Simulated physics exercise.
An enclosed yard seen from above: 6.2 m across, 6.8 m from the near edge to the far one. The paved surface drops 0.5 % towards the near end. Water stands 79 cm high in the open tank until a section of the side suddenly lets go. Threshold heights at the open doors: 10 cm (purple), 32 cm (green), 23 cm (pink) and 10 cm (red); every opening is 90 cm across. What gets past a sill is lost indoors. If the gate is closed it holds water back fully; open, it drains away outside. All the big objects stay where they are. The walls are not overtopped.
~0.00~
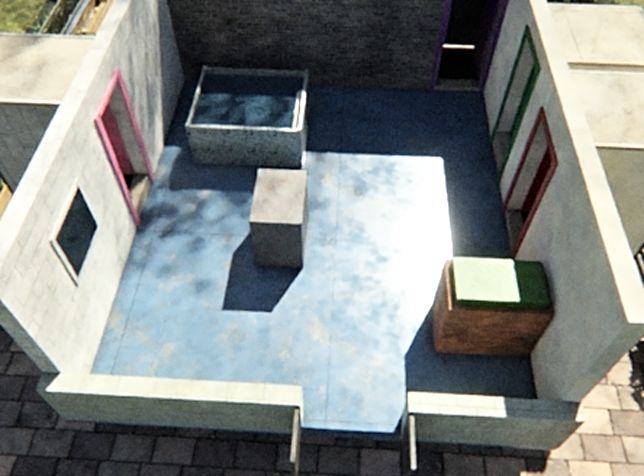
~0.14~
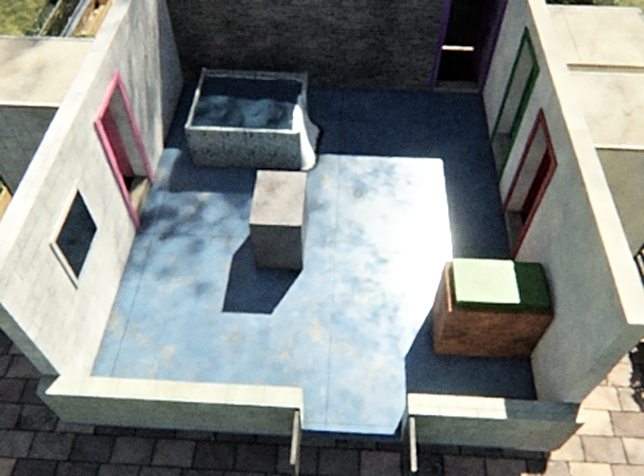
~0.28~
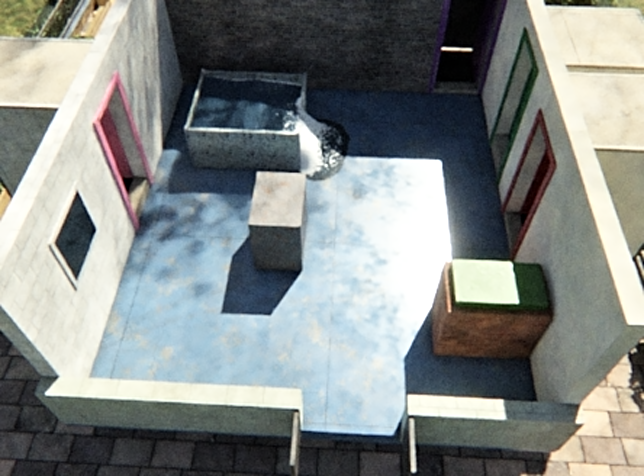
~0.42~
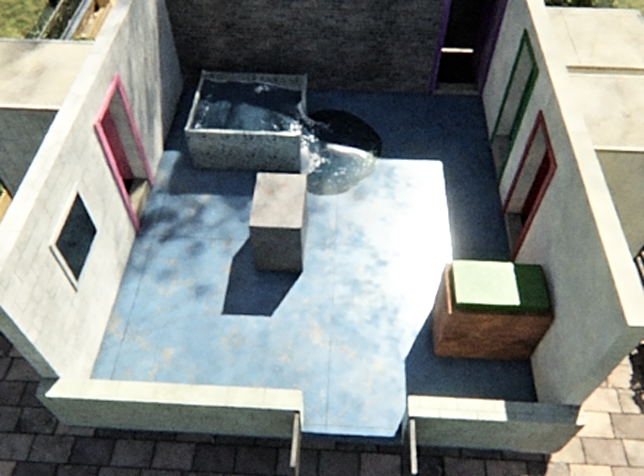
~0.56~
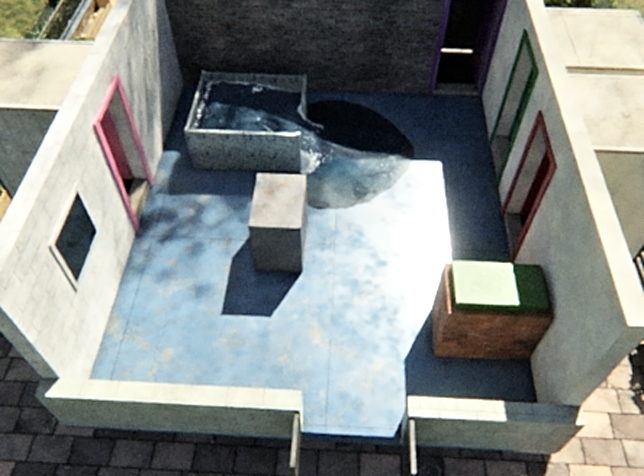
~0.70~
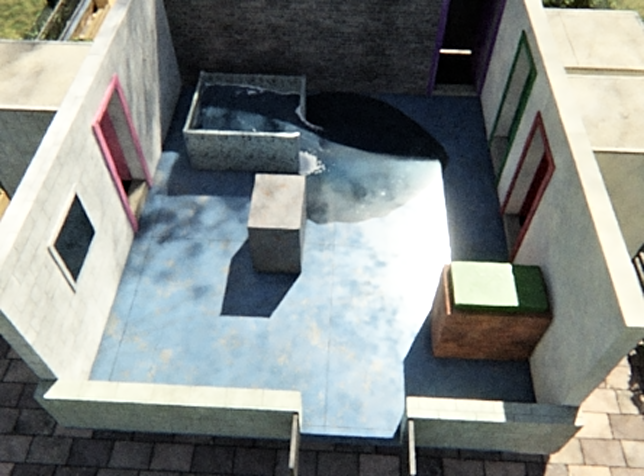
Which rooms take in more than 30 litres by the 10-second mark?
Door by door: At the purple door it goes over the limit; at the green door it does not reach the limit; at the pink door it stays under the limit; at the red door it goes over the limit.
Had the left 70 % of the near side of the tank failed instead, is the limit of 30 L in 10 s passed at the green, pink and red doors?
Then: Green not over, pink under, red below.
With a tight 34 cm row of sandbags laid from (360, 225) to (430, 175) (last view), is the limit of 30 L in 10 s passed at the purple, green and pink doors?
Then: Purple past it, green under, pink below.
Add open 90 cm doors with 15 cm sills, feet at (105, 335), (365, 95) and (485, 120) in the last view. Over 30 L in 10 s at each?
In turn: Not over, under, over.
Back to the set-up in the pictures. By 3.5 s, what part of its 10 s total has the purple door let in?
Some 80 per cent by then.
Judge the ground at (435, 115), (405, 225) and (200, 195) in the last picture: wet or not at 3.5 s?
In that order: Wet, flooded, still dry.
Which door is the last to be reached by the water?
The pink one.
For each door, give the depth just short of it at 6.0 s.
Depths in cm: Purple 10, green 11, pink 0, red 12.
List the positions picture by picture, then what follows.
In the first picture, still water, 79 cm deep, in the open tank at (250, 101).
In the second picture, the front is at (314, 126), 0.6 m from the gap at (301, 136); 0.3 m2 of floor is under water; 79 cm left at the back of the open tank.
In the third picture, water pours out at (300, 138) and has run 0.9 m, to (338, 128); typically 12 cm deep outside, 79 cm at the open tank's back.
In the fourth picture, the front is at (376, 139), 1.4 m from the gap at (301, 141); 2.3 m2 of floor is under water; 74 cm left at the back of the open tank.
In the fifth picture, water pours out at (300, 141) and has run 2.0 m, to (408, 161); typically 6 cm deep outside, 66 cm at the open tank's back.
In the sixth picture, the front is at (443, 163), 2.7 m from the gap at (299, 141); 6.1 m2 of floor is under water; 68 cm left at the back of the open tank.
After 1.4 s water covers 35 % of the floor and is deepest (36 cm) near (306, 158); purple door 8 cm at the sill, 0 L in, green door 28 cm at the sill, 0 L in, pink door not reached, red door 9 cm at the sill, 0 L in.
After 2.2 s water covers 40 % of the floor and is deepest (36 cm) near (507, 308); purple door 22 cm at the sill, 14 L in, green door 30 cm at the sill, 0 L in, pink door not reached, red door 21 cm at the sill, 23 L in.
After 3.5 s water covers 45 % of the floor and is deepest (24 cm) near (495, 308); purple door 17 cm at the sill, 82 L in, green door 17 cm at the sill, 0 L in, pink door not reached, red door 14 cm at the sill, 57 L in.
After 6.0 s water covers 75 % of the floor and is deepest (16 cm) near (471, 306); purple door 10 cm at the sill, 99 L in, green door 11 cm at the sill, 0 L in, pink door not reached, red door 12 cm at the sill, 75 L in.
After 10.0 s water covers 95 % of the floor and is deepest (10 cm) near (81, 403); purple door 6 cm at the sill, 100 L in, green door 7 cm at the sill, 0 L in, pink door 6 cm at the sill, 0 L in, red door 7 cm at the sill, 79 L in.
